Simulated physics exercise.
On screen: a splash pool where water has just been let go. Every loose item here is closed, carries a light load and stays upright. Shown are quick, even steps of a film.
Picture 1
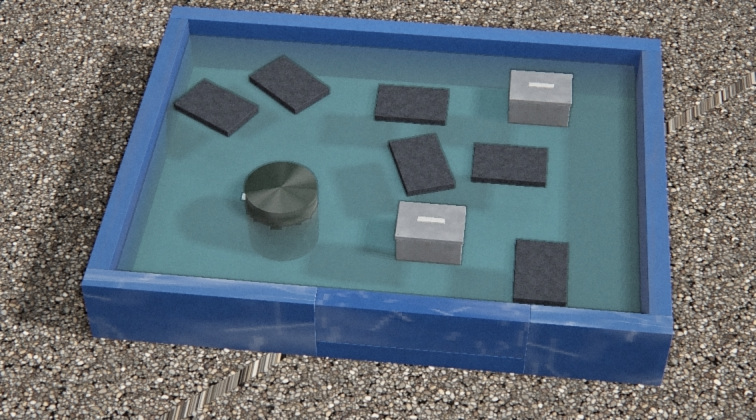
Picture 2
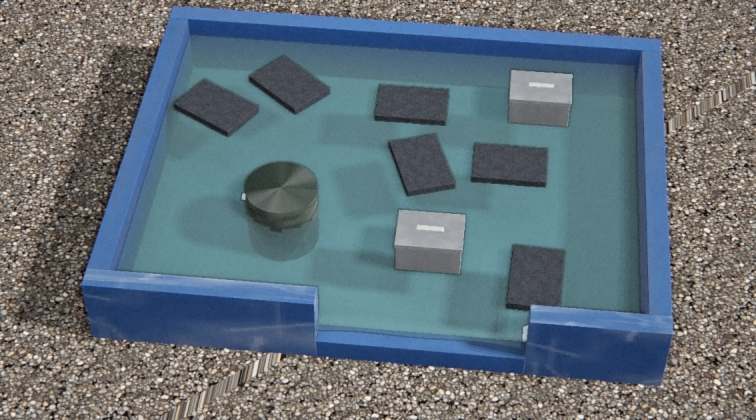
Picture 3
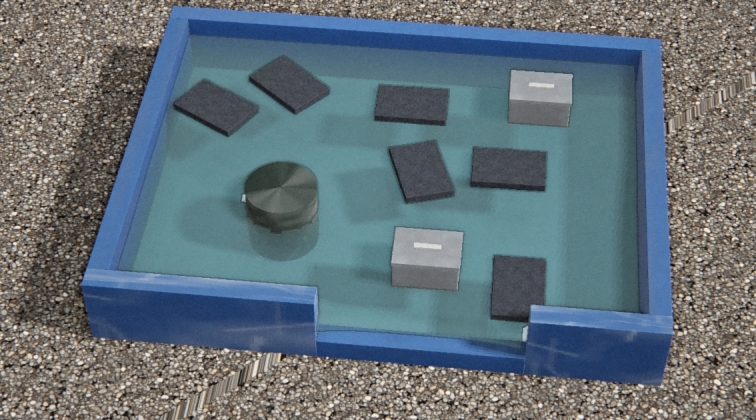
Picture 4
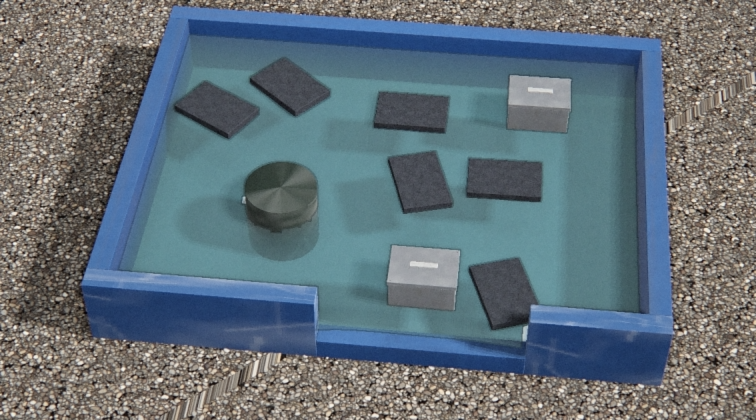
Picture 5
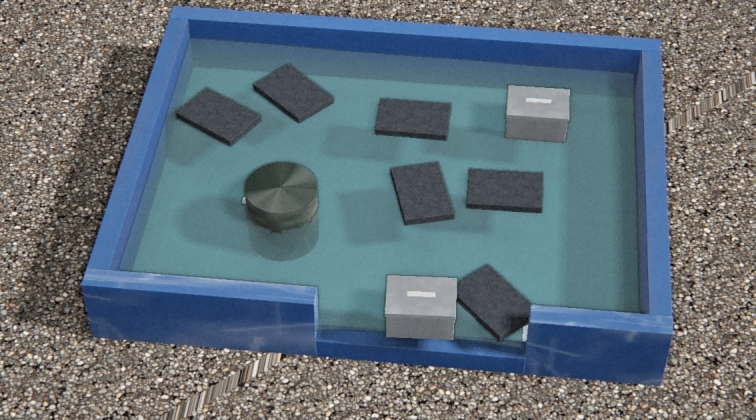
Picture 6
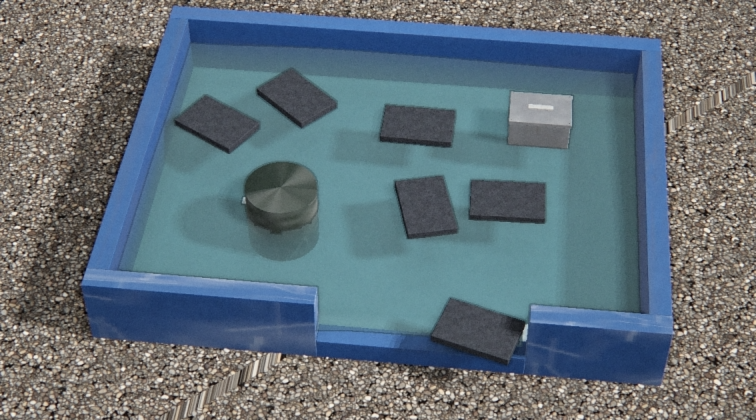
Blue-walled splash pool losing a front wall section, dark slabs and grey boxes drifting forward, one box leaving view through the gap.
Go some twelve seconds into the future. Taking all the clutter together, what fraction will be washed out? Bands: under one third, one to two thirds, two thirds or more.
It is going to be in the central band.
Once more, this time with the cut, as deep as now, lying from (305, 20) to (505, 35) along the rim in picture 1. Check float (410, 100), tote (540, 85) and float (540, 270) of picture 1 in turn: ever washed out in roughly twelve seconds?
One after the other: Washed out, carried outside, still in.
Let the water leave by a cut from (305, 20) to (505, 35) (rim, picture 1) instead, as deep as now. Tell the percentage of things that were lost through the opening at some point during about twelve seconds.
Close to 80 percent.
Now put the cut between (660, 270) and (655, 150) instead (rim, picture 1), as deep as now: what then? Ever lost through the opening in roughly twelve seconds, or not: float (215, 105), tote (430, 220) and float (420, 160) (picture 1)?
One by one: Held indoors; exits; exits.
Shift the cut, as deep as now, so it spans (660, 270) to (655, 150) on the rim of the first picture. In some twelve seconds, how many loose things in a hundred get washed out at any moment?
I'd say some 60 in a hundred.
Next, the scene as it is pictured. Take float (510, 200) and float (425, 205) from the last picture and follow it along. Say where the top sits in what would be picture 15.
Near (482, 263) and (412, 299).
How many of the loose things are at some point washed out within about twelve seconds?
I count 4.
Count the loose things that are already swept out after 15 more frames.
4.
A moment on, 2 of 8 are out; 6 afloat.
Next, 2 of 8 are out; 6 afloat.
Later, 4 of 8 are out; 4 afloat.
In the end, 4 of 8 are out; 4 afloat.
